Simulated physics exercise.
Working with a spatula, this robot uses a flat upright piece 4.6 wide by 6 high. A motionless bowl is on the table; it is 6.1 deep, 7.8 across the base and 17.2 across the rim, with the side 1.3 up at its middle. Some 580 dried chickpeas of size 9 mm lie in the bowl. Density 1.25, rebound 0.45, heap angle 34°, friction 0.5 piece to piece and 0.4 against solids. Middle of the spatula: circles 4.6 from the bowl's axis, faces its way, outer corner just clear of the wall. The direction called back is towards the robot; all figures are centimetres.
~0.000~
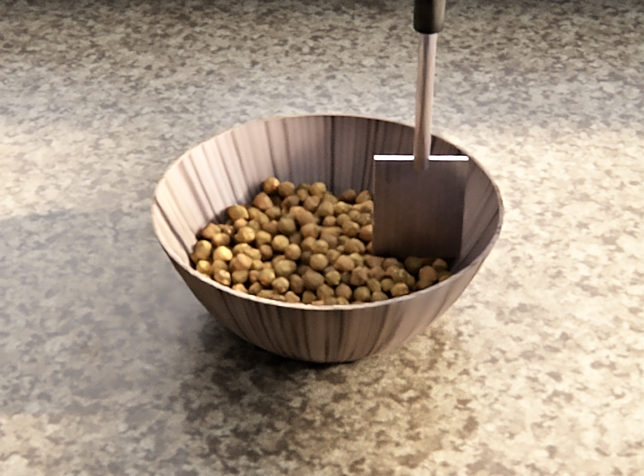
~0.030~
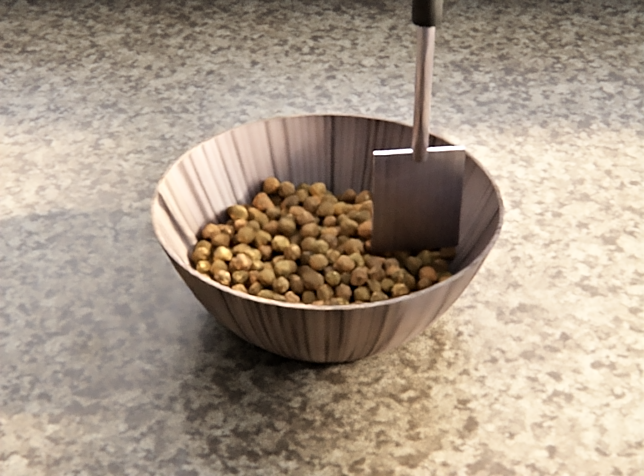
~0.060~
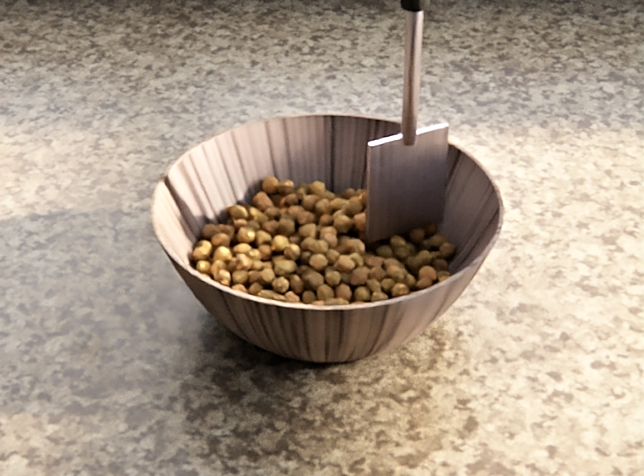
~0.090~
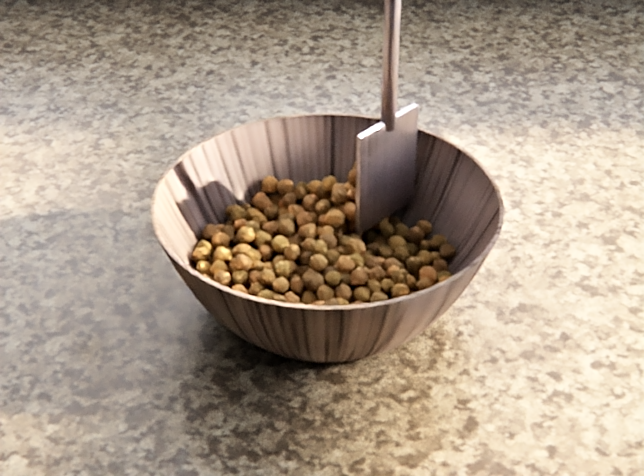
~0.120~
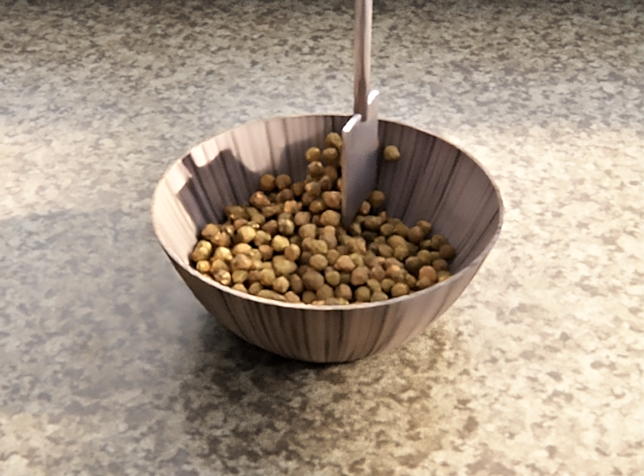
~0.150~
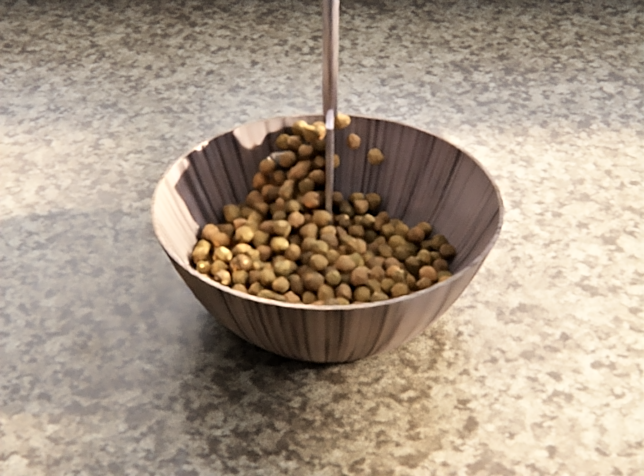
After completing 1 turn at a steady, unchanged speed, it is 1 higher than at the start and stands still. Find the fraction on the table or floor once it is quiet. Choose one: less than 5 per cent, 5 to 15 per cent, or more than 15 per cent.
The share is 5 to 15 per cent.
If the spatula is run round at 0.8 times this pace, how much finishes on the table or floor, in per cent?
Roughly 5 per cent.
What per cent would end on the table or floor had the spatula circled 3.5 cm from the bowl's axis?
Near 10 percent.
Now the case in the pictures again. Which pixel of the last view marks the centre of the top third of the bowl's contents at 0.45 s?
Around (370, 287).
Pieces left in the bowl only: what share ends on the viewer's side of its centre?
About 50 %.
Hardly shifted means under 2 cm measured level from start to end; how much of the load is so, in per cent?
Roughly 70 percent of the load.
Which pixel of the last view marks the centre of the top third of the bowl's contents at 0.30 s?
The upper third is centred close to (277, 276).
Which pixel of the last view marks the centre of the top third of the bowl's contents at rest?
It is centred around (357, 258).
After 0.30 s, 192° round, highest piece 9 above the table; 572 in the bowl, 7 in flight or on the tool.
After 0.45 s, 295° round, highest piece 9 above the table; 552 in the bowl, 18 on the table or floor, 9 in flight or on the tool.
After 0.73 s, 0° round, highest piece 7 above the table; 537 in the bowl, 41 on the table or floor, 1 in flight or on the tool.
After 1.43 s, 0° round, highest piece 5 above the table; 537 in the bowl, 42 on the table or floor.
At rest, 537 in the bowl, 42 on the table or floor. That is 7 % on the table or floor.
